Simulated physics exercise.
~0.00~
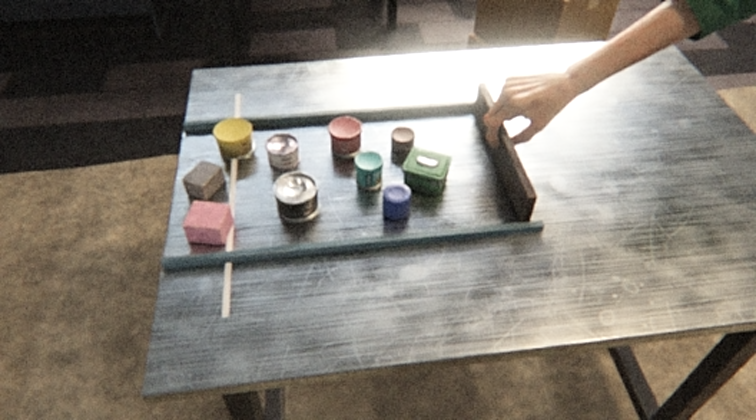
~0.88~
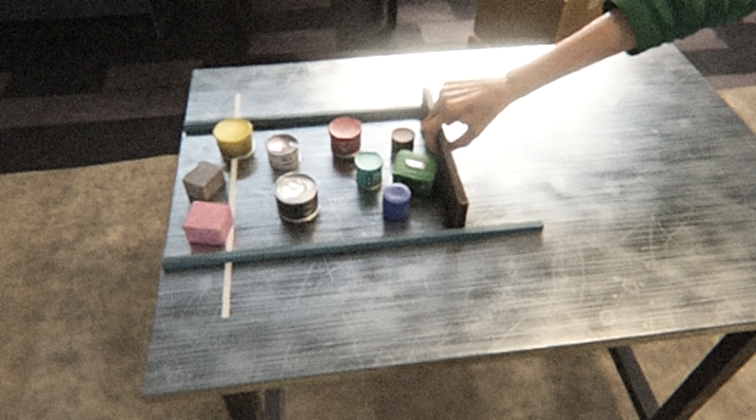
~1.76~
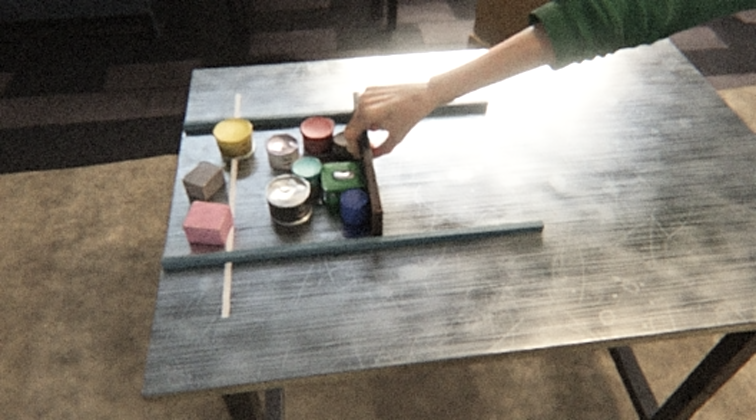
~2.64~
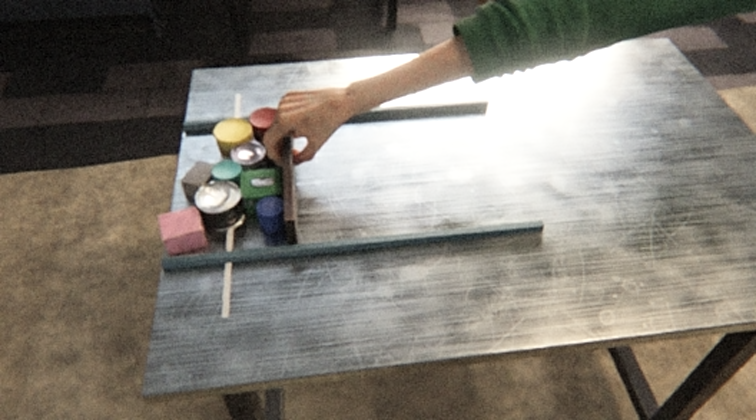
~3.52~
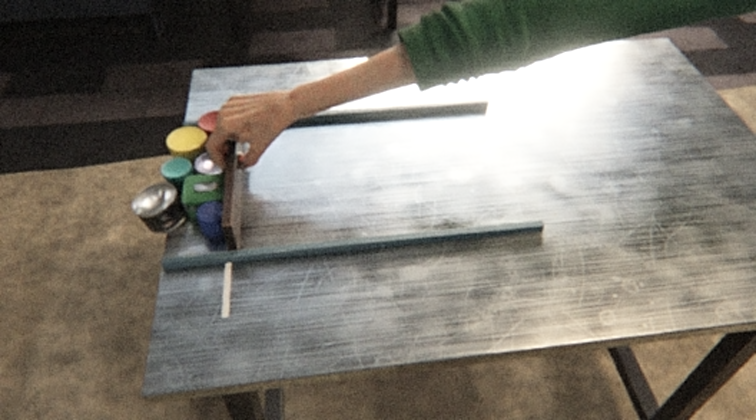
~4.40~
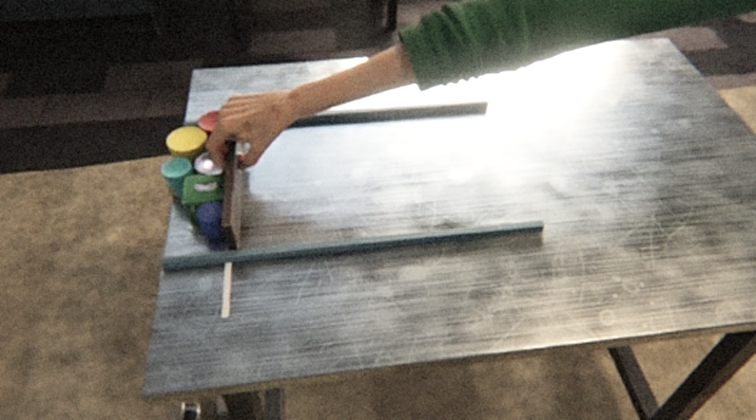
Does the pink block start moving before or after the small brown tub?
The pink block starts moving after the brown tub. The tub is already shifting left with the board while the block is still at rest near the table's edge.
